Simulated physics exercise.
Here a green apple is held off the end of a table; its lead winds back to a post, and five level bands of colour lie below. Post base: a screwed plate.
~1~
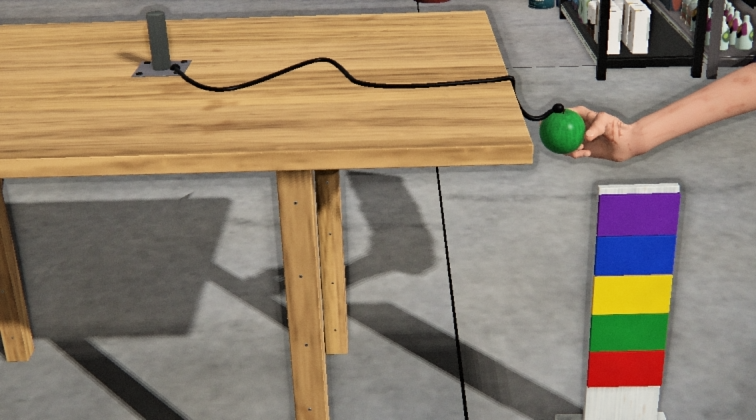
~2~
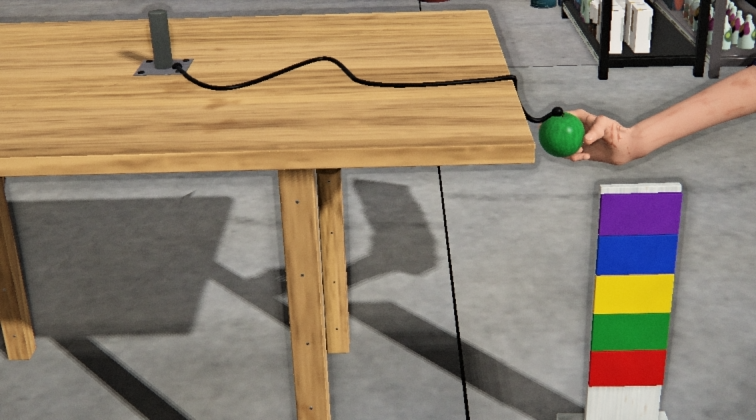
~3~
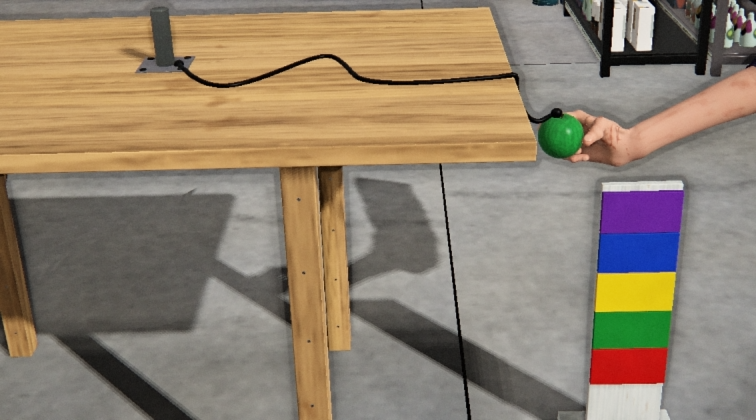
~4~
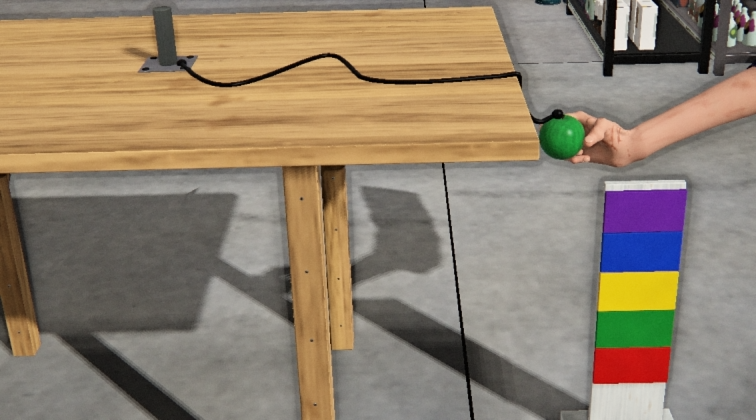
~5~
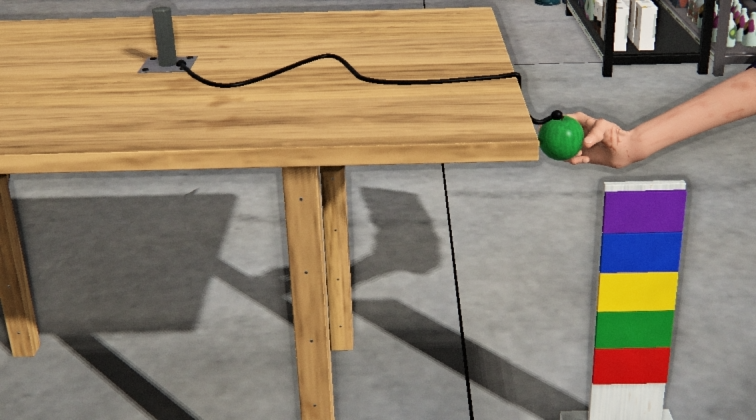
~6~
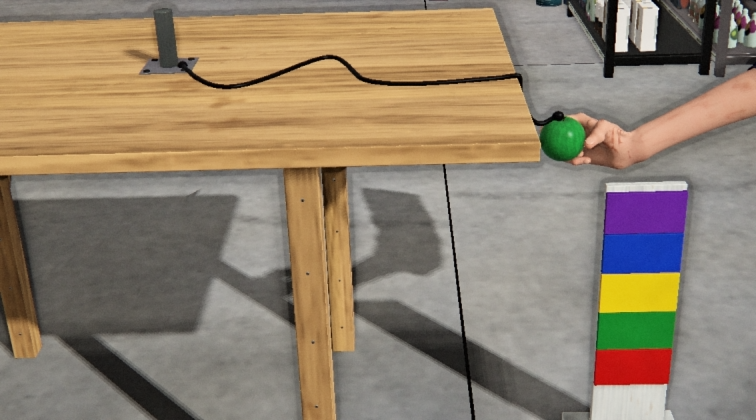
In this clip, a hand holds a green ball just off the right end of a wooden table, its black cord winding back to a post, above five coloured bands; the view shifts very slightly, and otherwise nothing noticeably moves.
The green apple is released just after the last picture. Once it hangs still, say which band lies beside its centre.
It is the yellow band.
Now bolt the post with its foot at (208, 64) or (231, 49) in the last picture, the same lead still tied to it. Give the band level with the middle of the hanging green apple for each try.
In turn, green and then green.
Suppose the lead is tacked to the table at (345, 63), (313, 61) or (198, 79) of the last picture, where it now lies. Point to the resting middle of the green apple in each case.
Near (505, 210), (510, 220) and (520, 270).
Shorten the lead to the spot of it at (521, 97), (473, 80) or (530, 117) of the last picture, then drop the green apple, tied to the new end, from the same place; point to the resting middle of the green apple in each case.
Try by try, around (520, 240), (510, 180) and (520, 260).
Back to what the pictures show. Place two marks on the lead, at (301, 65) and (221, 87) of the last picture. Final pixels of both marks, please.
They end up around (370, 68) and around (271, 66).
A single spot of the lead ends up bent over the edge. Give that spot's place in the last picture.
Close to (380, 83).
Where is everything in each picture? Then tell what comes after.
The first frame shows green apple (562, 132); purple (639, 216); blue (635, 257); yellow (632, 296); green (629, 334); red (626, 370).
The second frame shows green apple (561, 135); lead through (191, 79) (267, 78) (334, 61) (382, 85) (481, 81).
The third frame shows green apple (560, 136).
The fourth frame shows green apple (562, 137); lead through (195, 76) (272, 75) (339, 58) (387, 82) (485, 78).
The fifth frame shows green apple (561, 138).
The sixth frame shows green apple (562, 139); lead through (196, 78) (272, 76) (340, 60) (387, 84) (486, 79).
Soon after, apple near (480, 278); level with yellow.
After that, apple near (533, 290); level with yellow.
In the end, apple near (517, 288); level with yellow. Its centre hangs level with the yellow band.
